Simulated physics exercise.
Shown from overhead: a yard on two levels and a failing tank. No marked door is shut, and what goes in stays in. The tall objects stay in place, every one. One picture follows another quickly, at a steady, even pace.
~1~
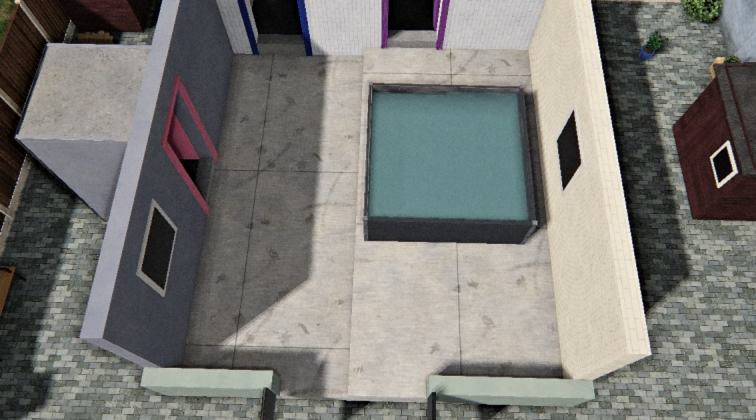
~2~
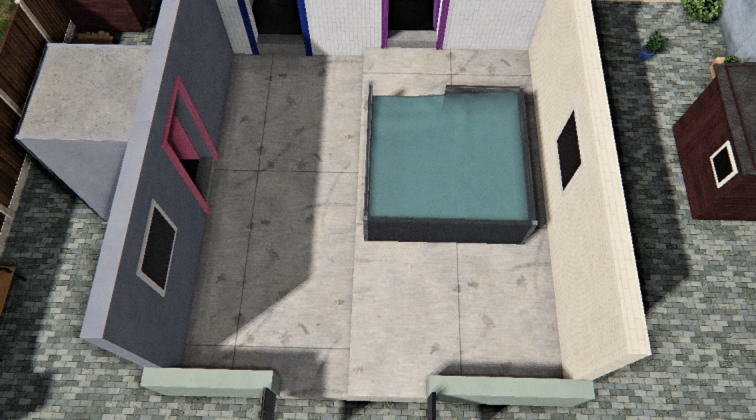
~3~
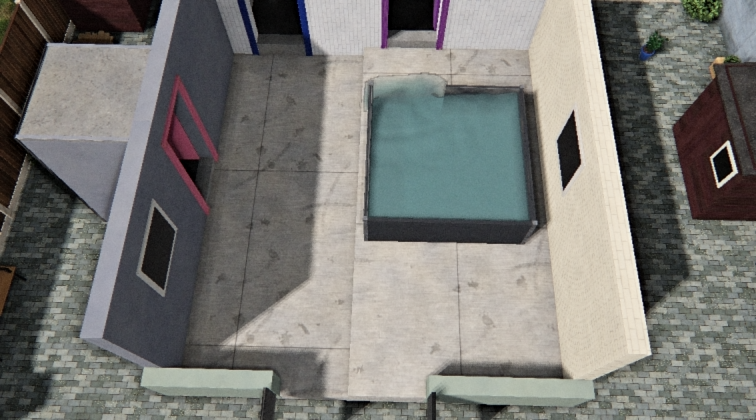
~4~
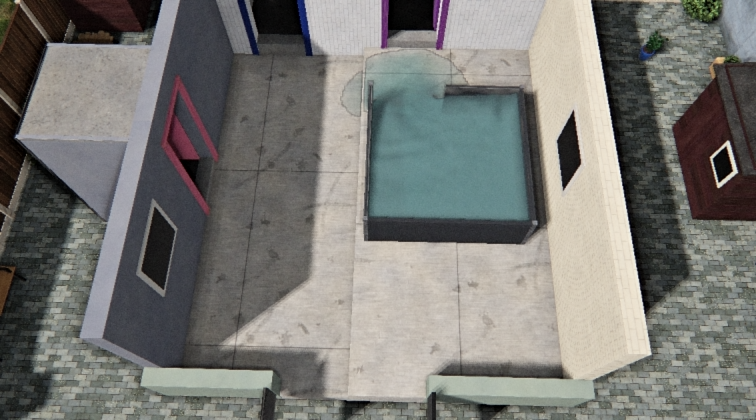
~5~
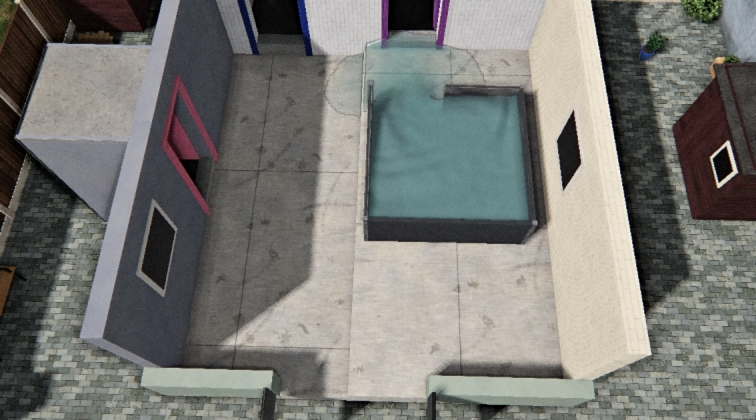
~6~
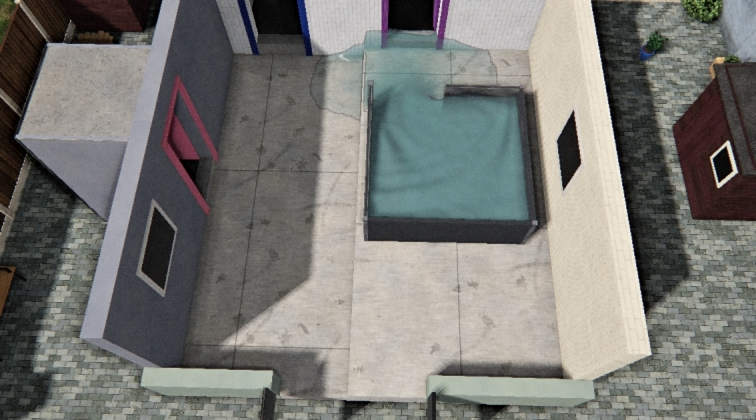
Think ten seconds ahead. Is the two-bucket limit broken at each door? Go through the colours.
My prediction: The purple door gets over two buckets; the pink door gets two buckets or fewer; the blue door gets two buckets or fewer.
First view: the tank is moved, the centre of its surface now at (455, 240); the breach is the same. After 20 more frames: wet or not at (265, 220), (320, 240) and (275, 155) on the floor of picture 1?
Soaked, spared, soaked.
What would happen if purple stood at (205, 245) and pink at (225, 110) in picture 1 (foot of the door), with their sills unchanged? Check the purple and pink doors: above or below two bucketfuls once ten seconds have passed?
As I see it, the purple stays within limit while the pink exceeds the limit.
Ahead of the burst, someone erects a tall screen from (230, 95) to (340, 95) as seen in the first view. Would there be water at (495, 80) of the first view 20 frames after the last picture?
Submerged.
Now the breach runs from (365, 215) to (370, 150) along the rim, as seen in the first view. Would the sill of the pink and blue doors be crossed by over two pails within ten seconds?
Well, pink door crosses the threshold, and blue door comes up short.
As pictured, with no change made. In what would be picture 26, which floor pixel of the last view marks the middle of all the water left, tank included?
I'd put my finger on (397, 141).
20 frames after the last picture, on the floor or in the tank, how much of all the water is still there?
About 90 per cent.
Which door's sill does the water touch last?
The pink-painted one.
A moment on, water covers 20 % of the floor; the purple door far over two buckets in, the pink door not reached, the blue door wet at the sill, nothing in.
Next, water covers 30 % of the floor; the purple door far over two buckets in, the pink door not reached, the blue door wet at the sill, nothing in.
Then, water covers 55 % of the floor; the purple door far over two buckets in, the pink door wet at the sill, nothing in, the blue door wet at the sill, nothing in.
Later, water covers 85 % of the floor; the purple door far over two buckets in, the pink door wet at the sill, nothing in, the blue door wet at the sill, nothing in.
In the end, water covers 90 % of the floor; the purple door far over two buckets in, the pink door wet at the sill, nothing in, the blue door wet at the sill, nothing in.
